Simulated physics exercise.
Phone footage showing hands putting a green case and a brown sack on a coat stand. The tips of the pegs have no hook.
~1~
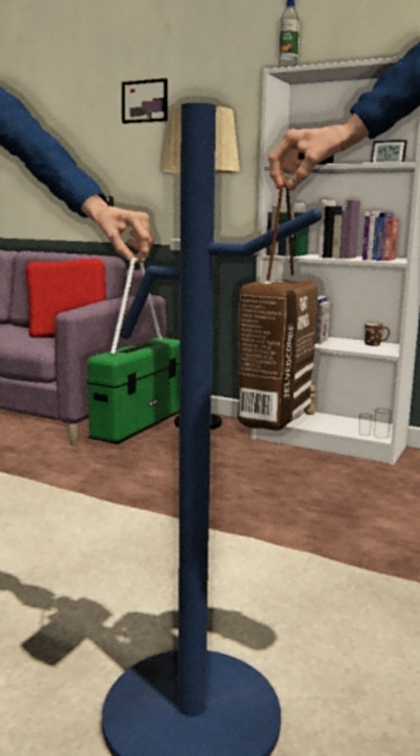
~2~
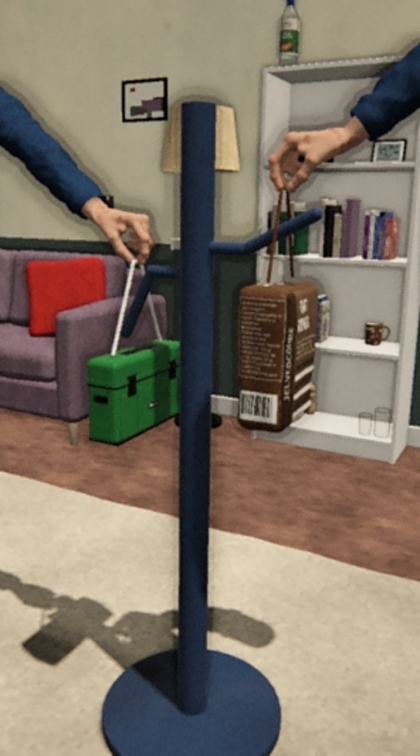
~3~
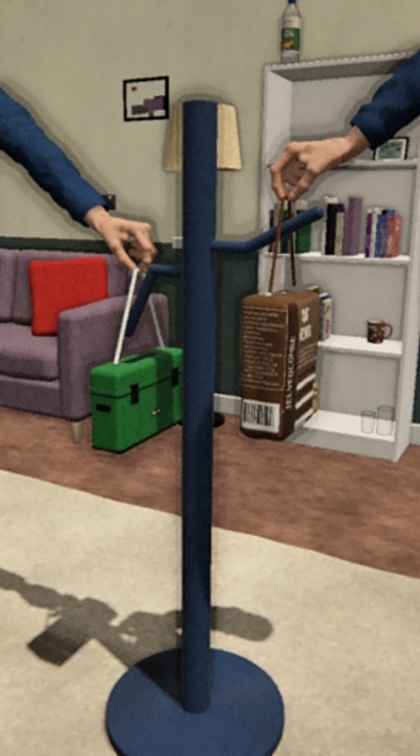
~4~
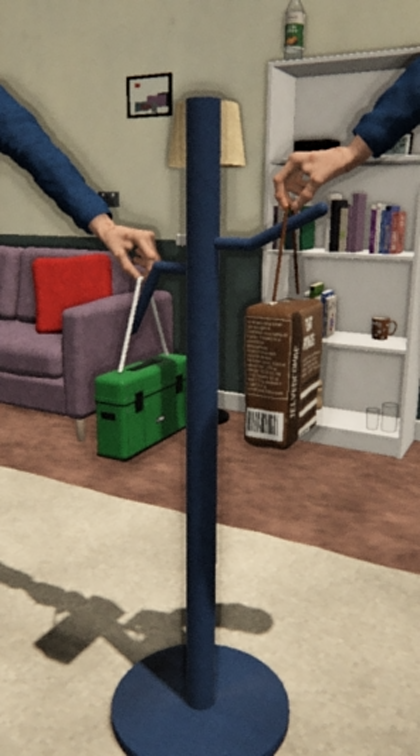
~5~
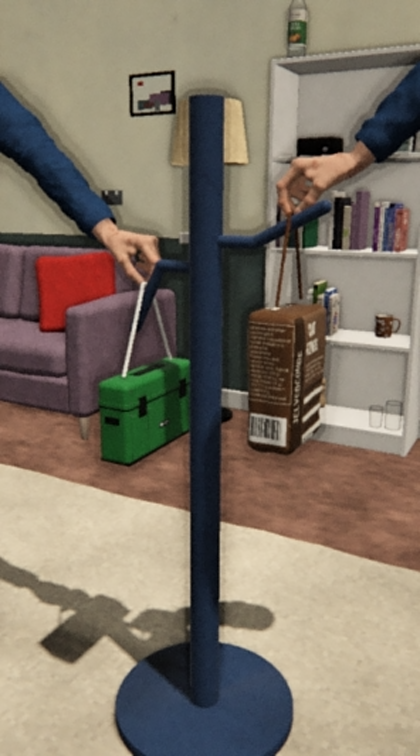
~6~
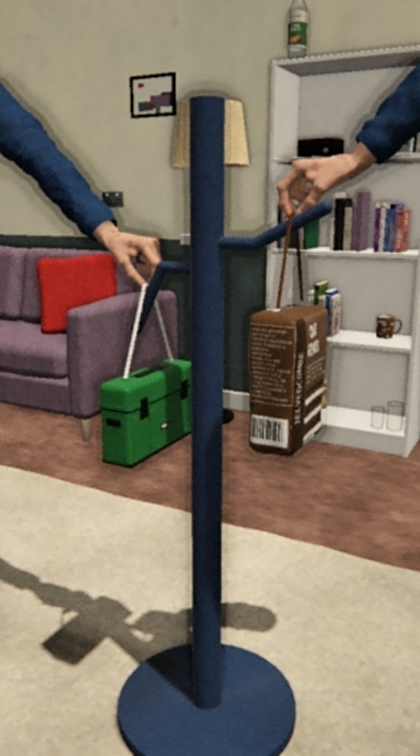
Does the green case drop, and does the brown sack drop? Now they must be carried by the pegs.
Green case: Yes. Brown sack: No.
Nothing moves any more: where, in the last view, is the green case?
End point: (113, 655).
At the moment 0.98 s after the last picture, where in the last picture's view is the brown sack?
At that instant it is roughly at (227, 390) in the last picture.
Then, 0.28 s later than the last view, green case falling near (153, 513); brown sack hanging from its loop near (267, 385).
Then, 0.54 s later than the last view, green case on the floor near (148, 655); brown sack hanging from its loop near (222, 388).
Then, 0.98 s later than the last view, green case on the floor near (120, 655); brown sack hanging from its loop near (227, 390).
Finally, green case on the floor near (113, 655); brown sack hanging from its loop near (221, 390). The green case slips off its peg and the brown sack holds on.
